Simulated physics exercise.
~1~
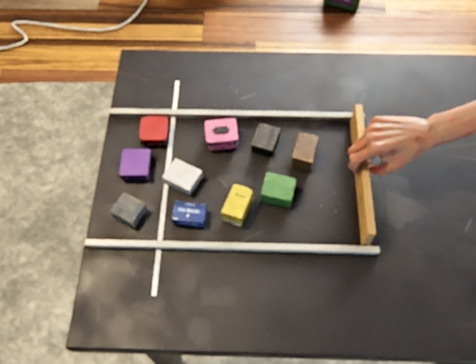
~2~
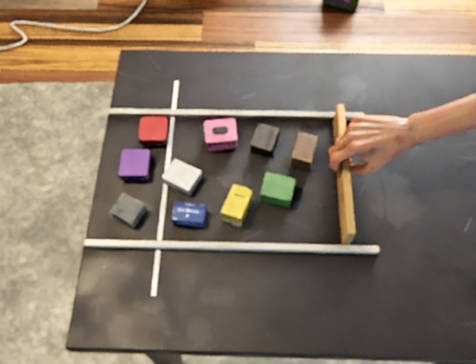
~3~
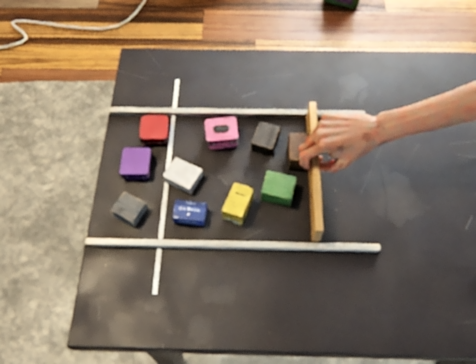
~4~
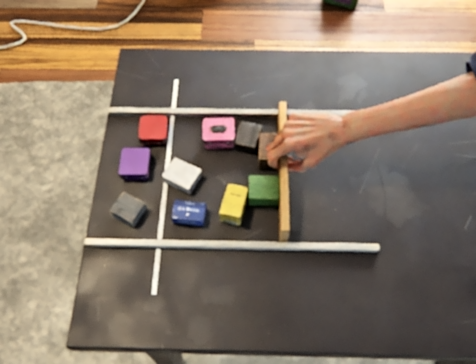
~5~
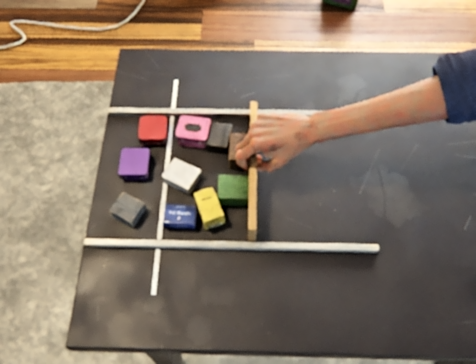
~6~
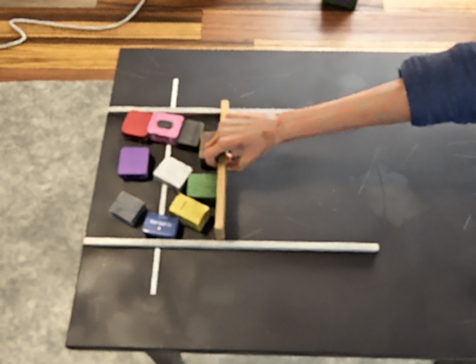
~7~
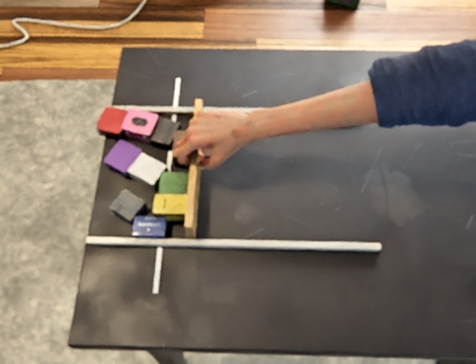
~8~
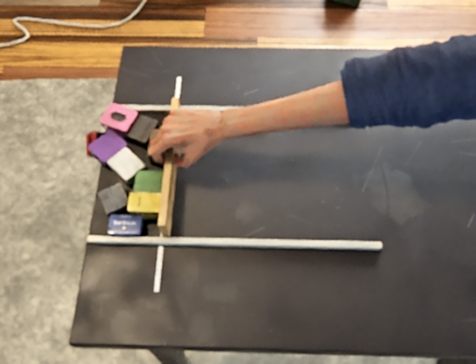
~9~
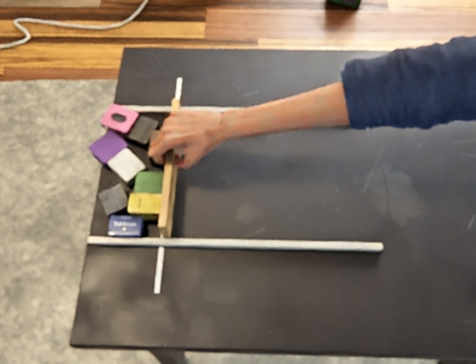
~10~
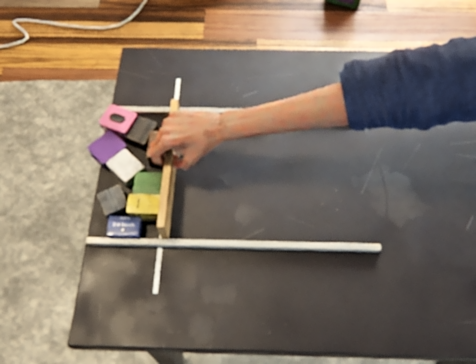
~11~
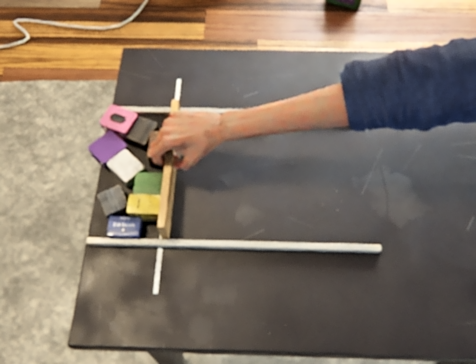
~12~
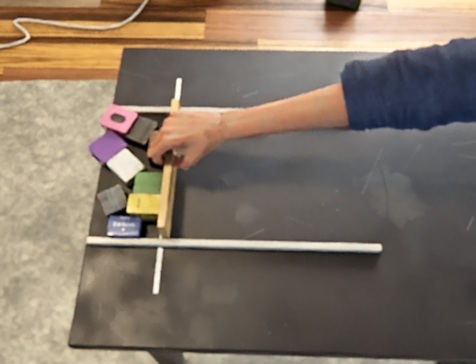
On a dark table, a hand slides a board left, pushing the red block off.
